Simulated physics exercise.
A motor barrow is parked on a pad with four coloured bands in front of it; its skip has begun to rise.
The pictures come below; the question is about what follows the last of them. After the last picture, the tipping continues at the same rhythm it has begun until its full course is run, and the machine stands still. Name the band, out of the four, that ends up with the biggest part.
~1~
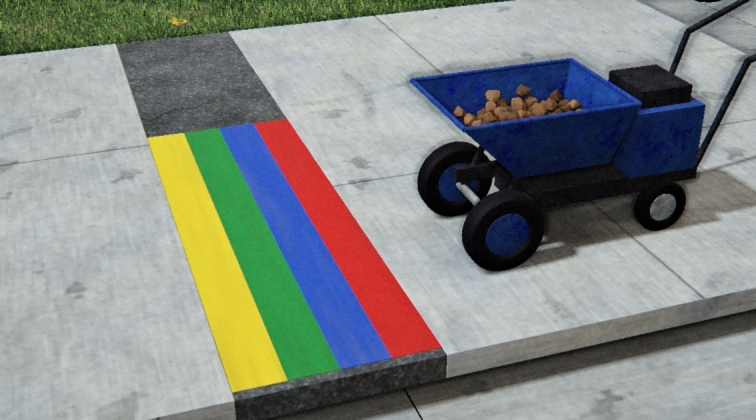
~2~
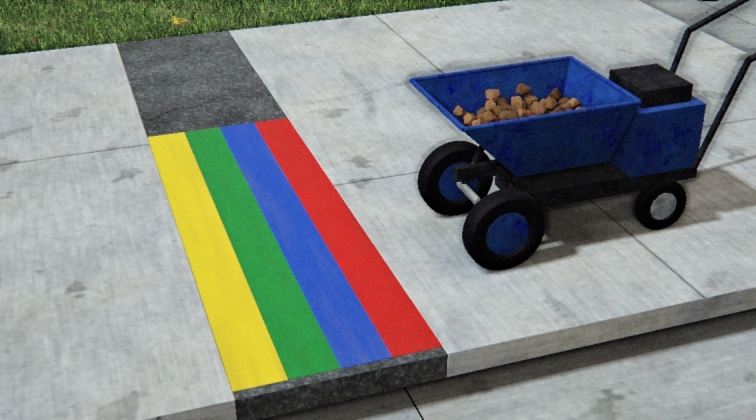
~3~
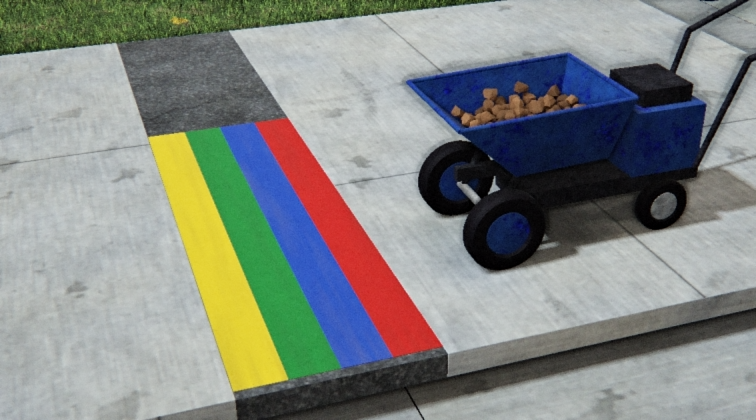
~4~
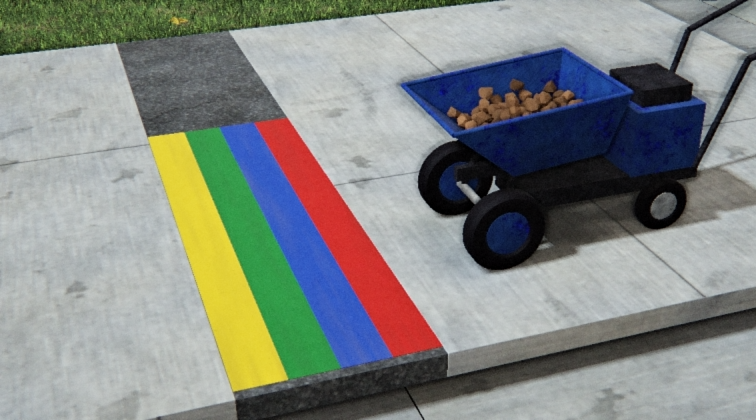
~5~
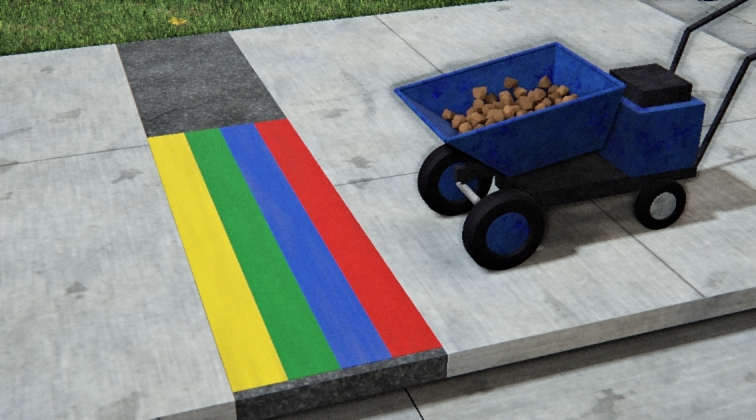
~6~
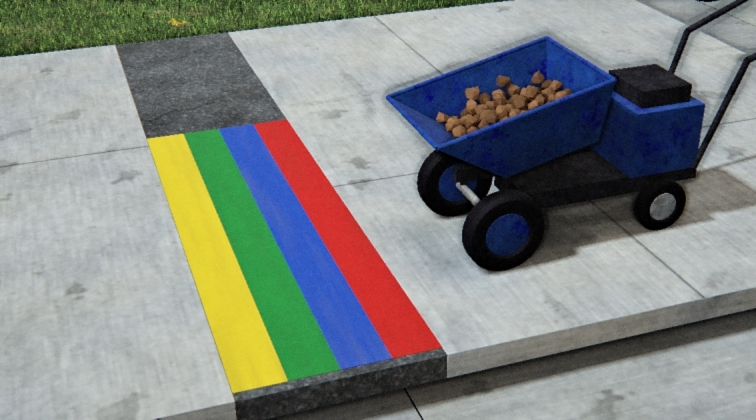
The blue band.
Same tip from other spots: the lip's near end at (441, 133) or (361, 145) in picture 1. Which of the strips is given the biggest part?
Blue first, yellow second.
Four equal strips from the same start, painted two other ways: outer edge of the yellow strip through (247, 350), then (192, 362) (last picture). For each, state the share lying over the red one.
I'd put it at some 20 % for the first and some 30 % for the second.
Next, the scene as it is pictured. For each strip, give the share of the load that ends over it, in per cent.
The red strip carries 20 per cent, the blue strip 40 per cent, the green strip 20 per cent and the yellow strip 10 per cent.
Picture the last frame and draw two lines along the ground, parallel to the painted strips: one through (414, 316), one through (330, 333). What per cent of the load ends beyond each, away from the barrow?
Roughly 100 and 40 percent.
Soon, skip tipped steeply; all in the skip.
A while on, skip tipped steeply; most in the skip; a small part over the red strip; a small part over the blue strip.
Towards the end, skip tipped right over; a small part in the skip; about a quarter over the red strip; about a third over the blue strip; about a quarter over the green strip; a small part over the yellow strip; a stray few off the paint.
Finally, skip tipped right over; a stray few in the skip; about a quarter over the red strip; about a third over the blue strip; about a quarter over the green strip; a small part over the yellow strip; a small part off the paint.
